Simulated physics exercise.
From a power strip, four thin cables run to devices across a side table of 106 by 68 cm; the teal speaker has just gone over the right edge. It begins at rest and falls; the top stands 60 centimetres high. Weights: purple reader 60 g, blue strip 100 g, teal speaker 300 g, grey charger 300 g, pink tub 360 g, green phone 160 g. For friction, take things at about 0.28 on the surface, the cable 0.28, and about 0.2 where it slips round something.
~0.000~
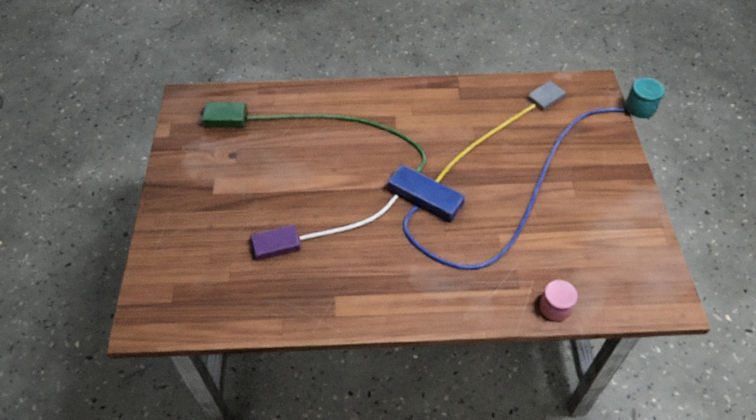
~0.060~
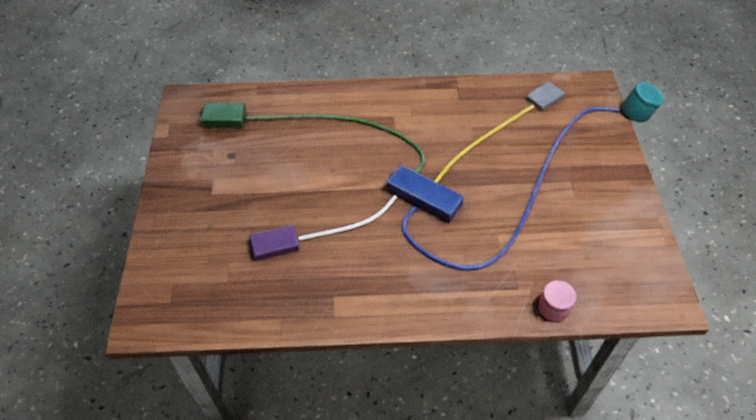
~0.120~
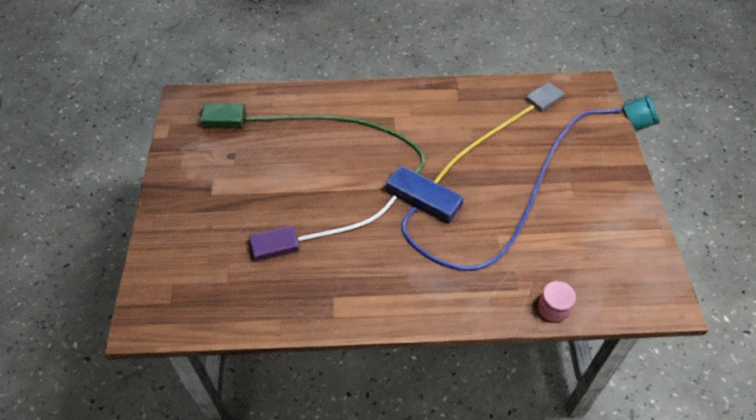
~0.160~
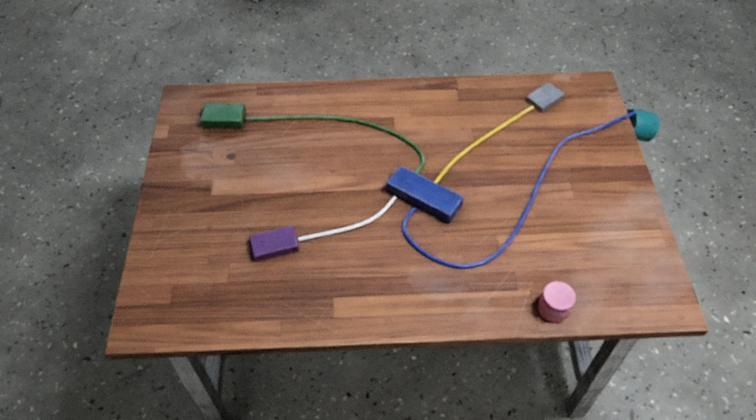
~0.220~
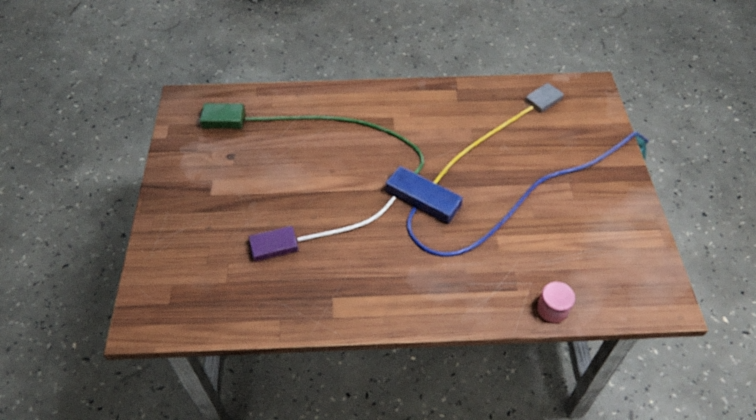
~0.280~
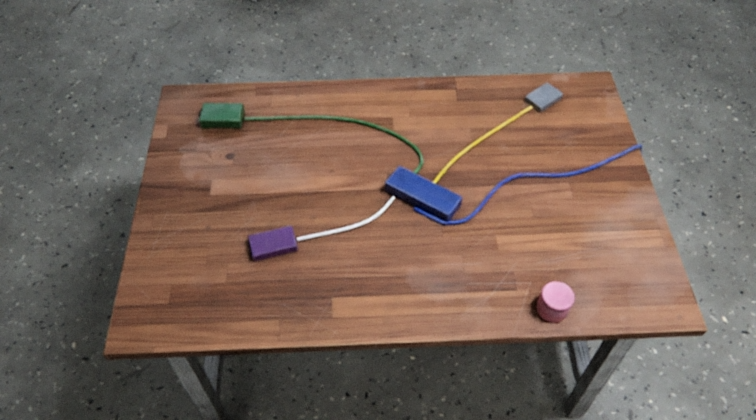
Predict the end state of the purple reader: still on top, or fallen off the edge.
My guess is it comes off.
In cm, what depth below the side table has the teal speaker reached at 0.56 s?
I'd say close to 55 centimetres below.
By 0.6 s, the strip's end of the blue cable at (516, 135); purple reader 50 cm off its start, blue strip 29 cm off its start, teal speaker over the edge.
By 0.8 s, the strip's end of the blue cable at (563, 132); purple reader over the edge, blue strip 35 cm off its start, green phone 20 cm off its start.
By 1.1 s, the strip's end of the blue cable at (591, 121); purple reader over the edge, blue strip 41 cm off its start at (580, 114), green phone 24 cm off its start at (325, 133).
By 1.4 s, the strip's end of the blue cable at (595, 118); purple reader over the edge, blue strip 42 cm off its start, green phone 25 cm off its start.
By 2.6 s, the strip's end of the blue cable at (598, 120); purple reader over the edge, blue strip 43 cm off its start at (588, 113), green phone 25 cm off its start at (329, 133), teal speaker over the edge.
